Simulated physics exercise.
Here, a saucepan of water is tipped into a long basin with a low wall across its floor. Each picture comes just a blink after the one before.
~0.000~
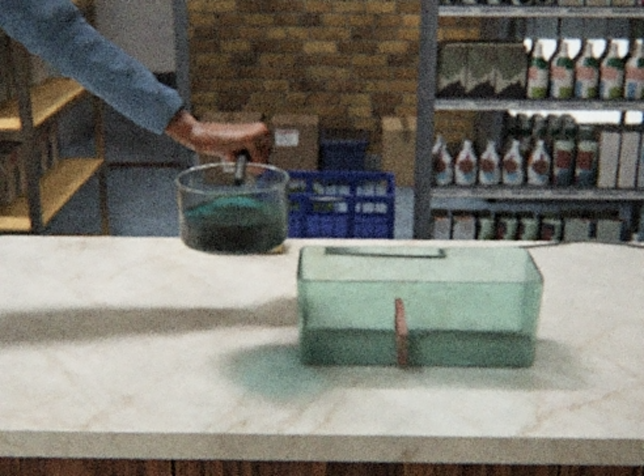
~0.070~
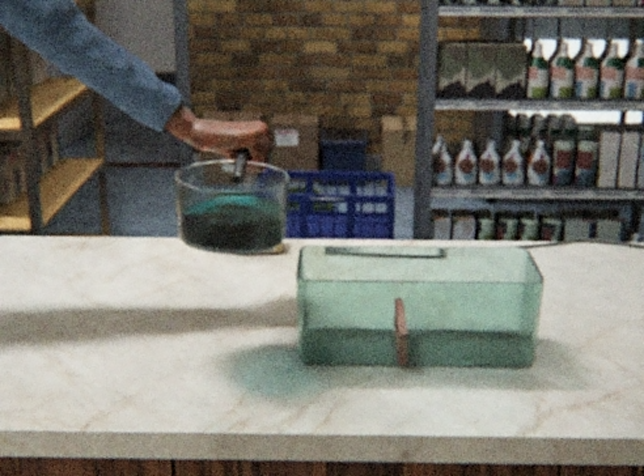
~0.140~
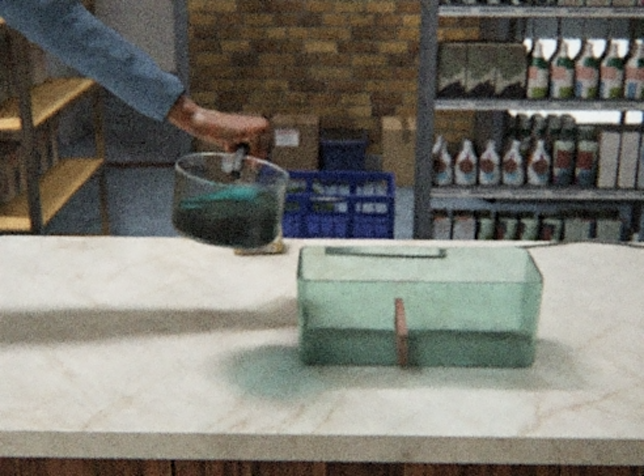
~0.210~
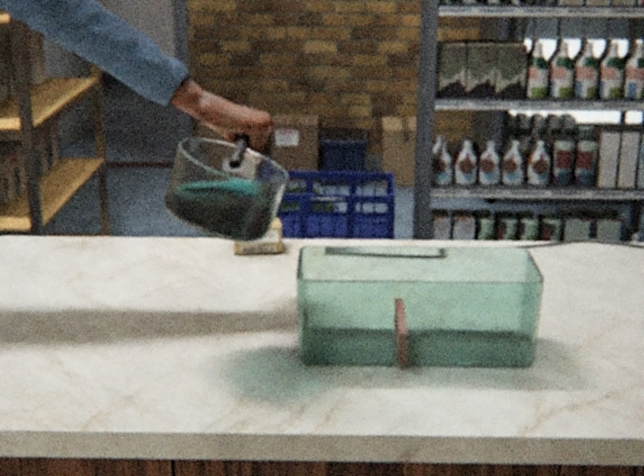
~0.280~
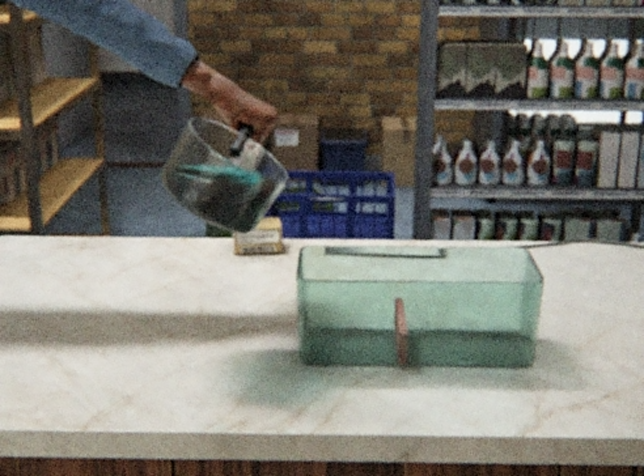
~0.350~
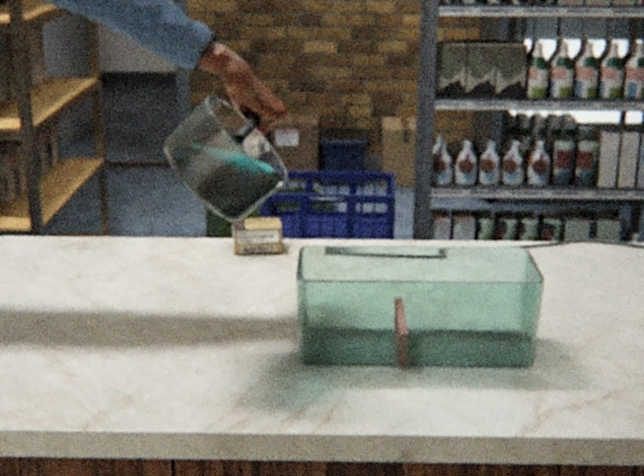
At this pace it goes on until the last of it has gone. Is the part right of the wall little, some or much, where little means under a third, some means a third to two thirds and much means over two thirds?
Little.
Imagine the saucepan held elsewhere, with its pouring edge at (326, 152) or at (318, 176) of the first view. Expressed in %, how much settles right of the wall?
Close to 75 in a hundred, and close to 55 in a hundred.
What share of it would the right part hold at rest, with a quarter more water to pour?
About 15 percent.
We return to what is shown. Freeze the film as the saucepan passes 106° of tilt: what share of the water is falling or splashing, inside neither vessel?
Share: Approx. 60 %.
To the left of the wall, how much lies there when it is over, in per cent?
Around 85 percent.
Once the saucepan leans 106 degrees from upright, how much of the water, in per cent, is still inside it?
I'd reckon near 35 percent is still held at that tilt.
A moment on, the saucepan is tipped right over and 33 per cent is still to pour, 8 is left of the wall and 0 right of it.
Next, the saucepan is tipped right over and 2 per cent is still to pour, 81 is left of the wall and 1 right of it.
Then the saucepan is tipped right over and 0 per cent is still to pour, 84 is left of the wall and 8 right of it.
Later the saucepan is tipped right over and 0 per cent is still to pour, 83 is left of the wall and 10 right of it.
In the end 83 per cent lies left of the wall, 10 right of it and 7 outside.
